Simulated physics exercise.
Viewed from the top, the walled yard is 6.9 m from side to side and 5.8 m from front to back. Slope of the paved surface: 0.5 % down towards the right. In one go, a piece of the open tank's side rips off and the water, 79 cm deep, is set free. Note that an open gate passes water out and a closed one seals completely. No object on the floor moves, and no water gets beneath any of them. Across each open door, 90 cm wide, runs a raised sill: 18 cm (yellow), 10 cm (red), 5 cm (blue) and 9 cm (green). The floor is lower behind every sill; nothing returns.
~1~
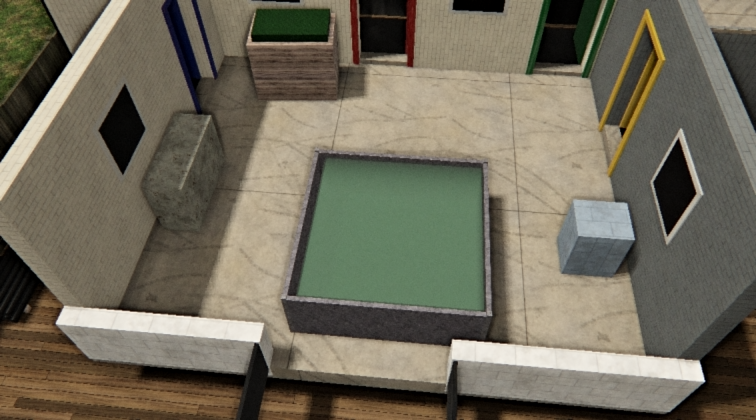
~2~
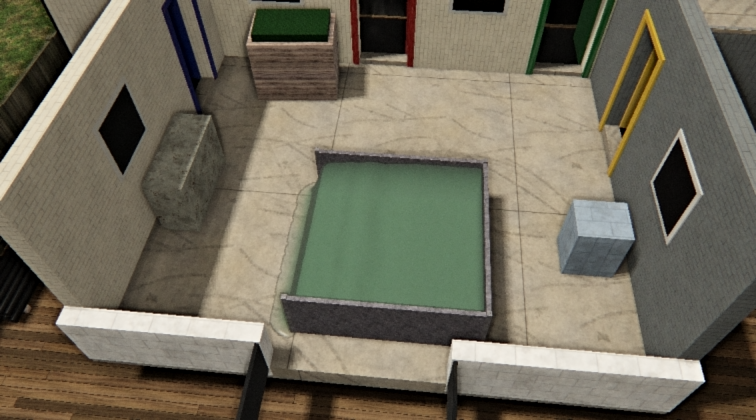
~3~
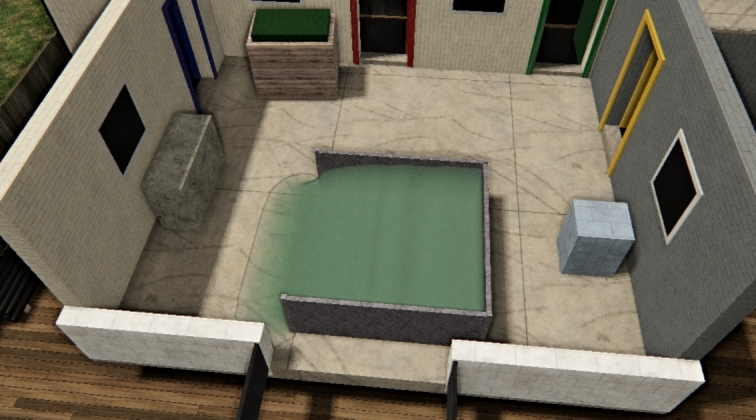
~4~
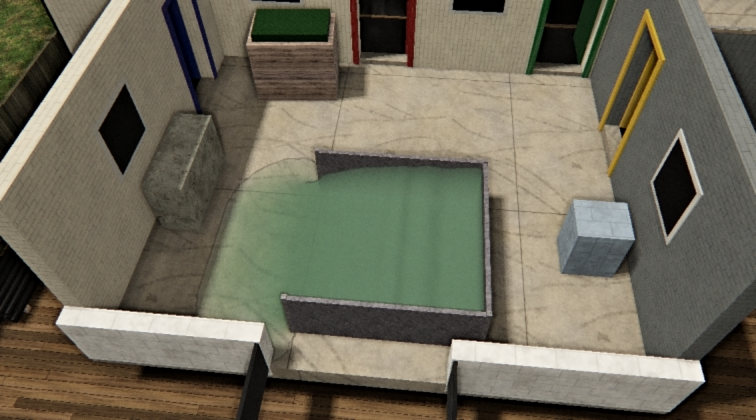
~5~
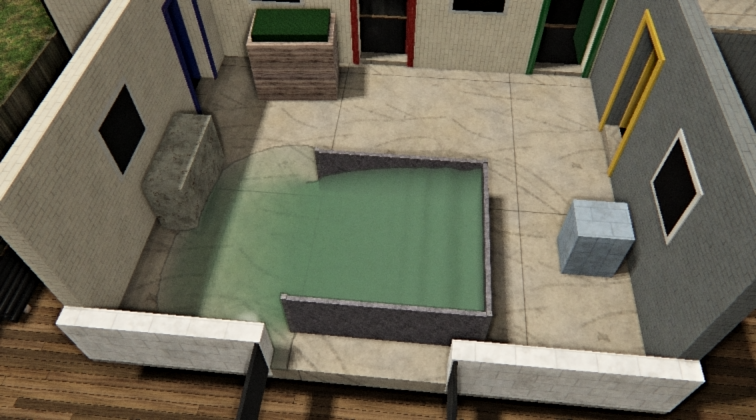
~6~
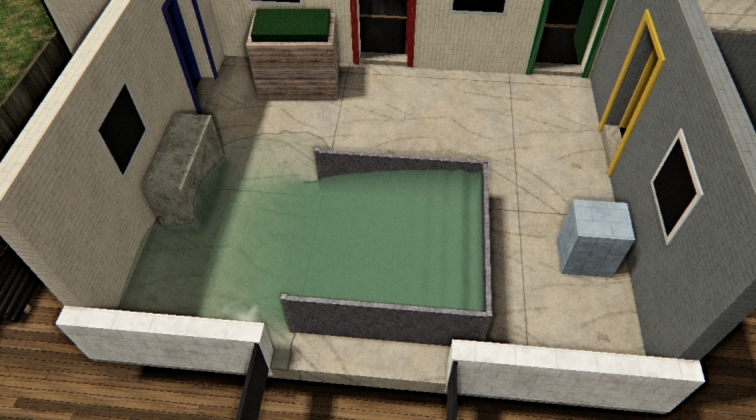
A walled yard with a pale paved floor is seen from high above, a dark-walled square tank of still green water at its centre. A grey stone block stands at left, a wooden box with a green top at the back, a pale blue block at right, near blue, red, green and yellow doorways. The tank's left side opens and water pours out, spreading leftward around the grey block, while the camera stays still.
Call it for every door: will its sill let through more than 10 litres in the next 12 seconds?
Yellow door - it will not, red door - it will not, blue door - it will, green door - it will.
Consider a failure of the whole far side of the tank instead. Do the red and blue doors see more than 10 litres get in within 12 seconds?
Measured against that limit, red comes out beyond it and blue comes out beyond it.
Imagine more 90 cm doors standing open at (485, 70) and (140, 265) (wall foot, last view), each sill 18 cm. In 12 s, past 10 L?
Well, the first is shy of the mark and the second is beyond the mark.
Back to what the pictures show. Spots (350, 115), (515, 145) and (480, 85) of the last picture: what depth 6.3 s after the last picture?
Depths: About 9, 2 and 8 centimetres.
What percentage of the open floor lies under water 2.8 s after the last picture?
Roughly 55 % of the floor is wet.
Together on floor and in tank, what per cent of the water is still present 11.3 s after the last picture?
Near 78 in a hundred is still there.
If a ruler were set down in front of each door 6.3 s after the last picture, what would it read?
In cm: Yellow 12, red 4, blue 15, green 16.
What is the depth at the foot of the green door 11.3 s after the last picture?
Around 13.0 cm there.
Then, 0.7 s after the last picture water covers 25 % of the floor and is deepest (64 cm) near (109, 334); yellow door not reached, red door not reached, blue door 7 cm at the sill, 0 L in, green door not reached.
Then, 1.5 s after the last picture water covers 35 % of the floor and is deepest (60 cm) near (163, 234); yellow door not reached, red door not reached, blue door 13 cm at the sill, 15 L in, green door not reached.
Then, 2.8 s after the last picture water covers 55 % of the floor and is deepest (42 cm) near (217, 76); yellow door not reached, red door 7 cm at the sill, 0 L in, blue door 6 cm at the sill, 42 L in, green door not reached.
Then, 6.3 s after the last picture water covers 90 % of the floor and is deepest (21 cm) near (591, 93); yellow door 12 cm at the sill, 2 L in, red door 4 cm at the sill, 0 L in, blue door 15 cm at the sill, 336 L in, green door 16 cm at the sill, 36 L in.
Then, 11.3 s after the last picture water covers 100 % of the floor and is deepest (15 cm) near (643, 355); yellow door 12 cm at the sill, 2 L in, red door 4 cm at the sill, 0 L in, blue door 11 cm at the sill, 454 L in, green door 13 cm at the sill, 87 L in.
